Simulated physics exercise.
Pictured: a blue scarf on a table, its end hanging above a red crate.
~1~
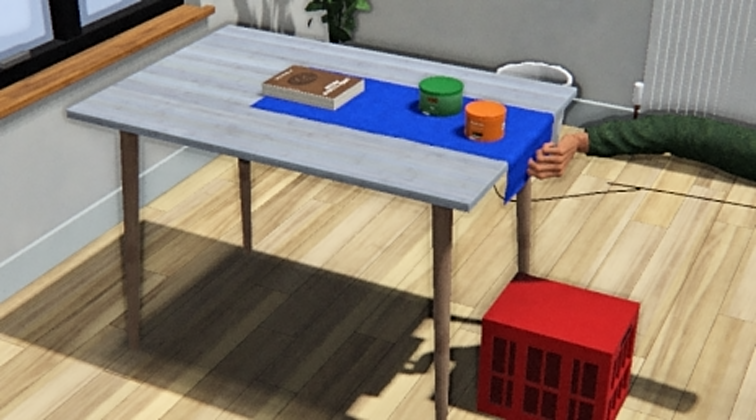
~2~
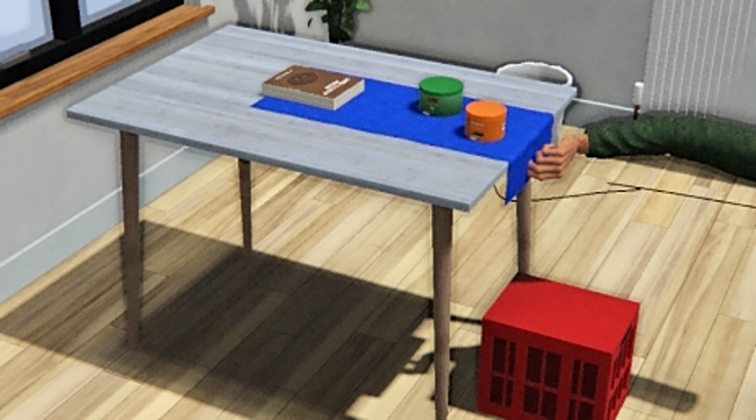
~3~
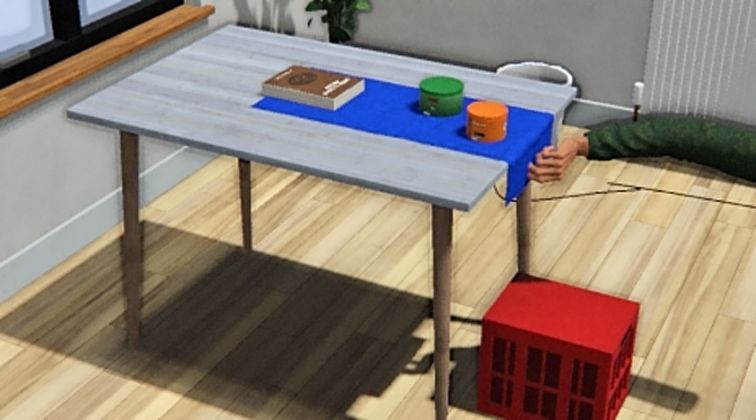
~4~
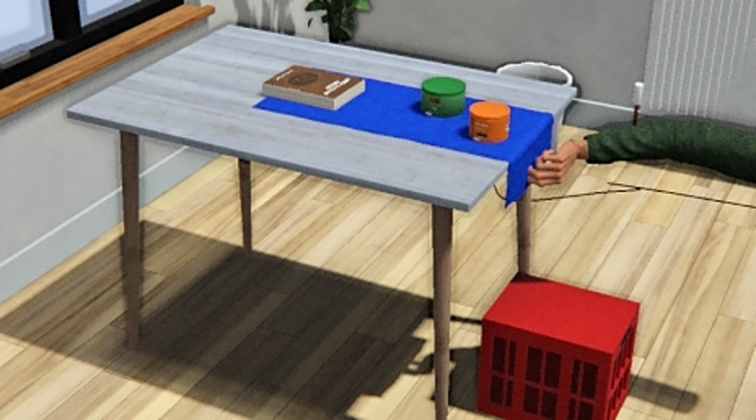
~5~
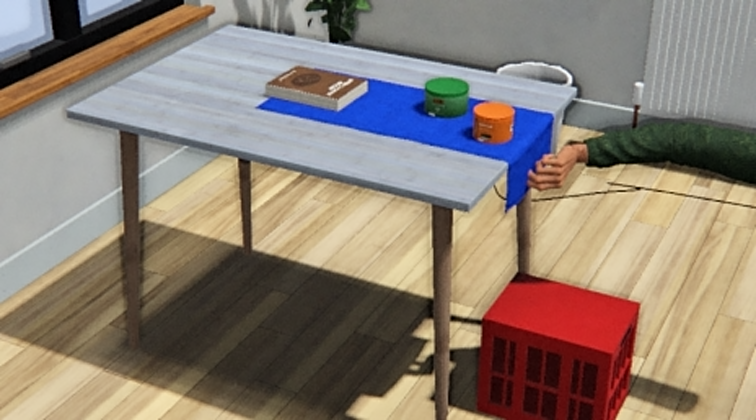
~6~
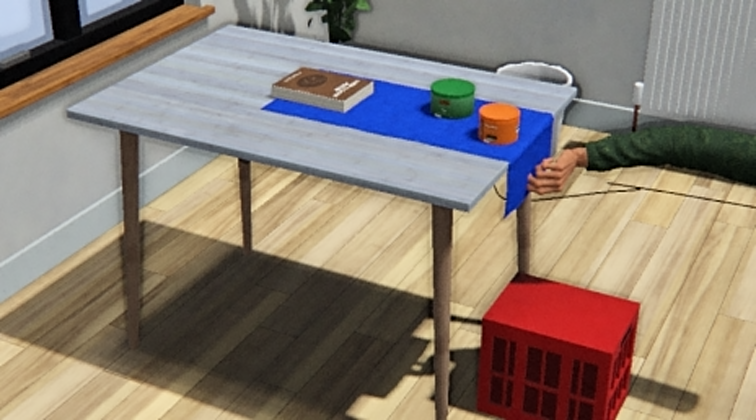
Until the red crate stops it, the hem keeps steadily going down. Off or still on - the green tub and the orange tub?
Green tub: Off, orange tub: Off.
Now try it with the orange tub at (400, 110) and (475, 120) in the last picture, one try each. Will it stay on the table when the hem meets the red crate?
First place: Is carried off; second place: Falls off.
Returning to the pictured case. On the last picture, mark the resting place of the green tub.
Once nothing moves, its middle is close to (594, 268).
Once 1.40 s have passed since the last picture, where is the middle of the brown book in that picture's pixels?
Look roughly at (412, 107).
Then, 0.64 s on from there, hem going down; green tub carried along near (494, 107); orange tub over the edge.
Then, 1.40 s on from there, hem going down; green tub over the edge; orange tub down below near (566, 282).
In the end, hem on the crate; green tub down below near (594, 268); orange tub down below near (566, 283). The green tub is carried off the end and the orange tub falls off.
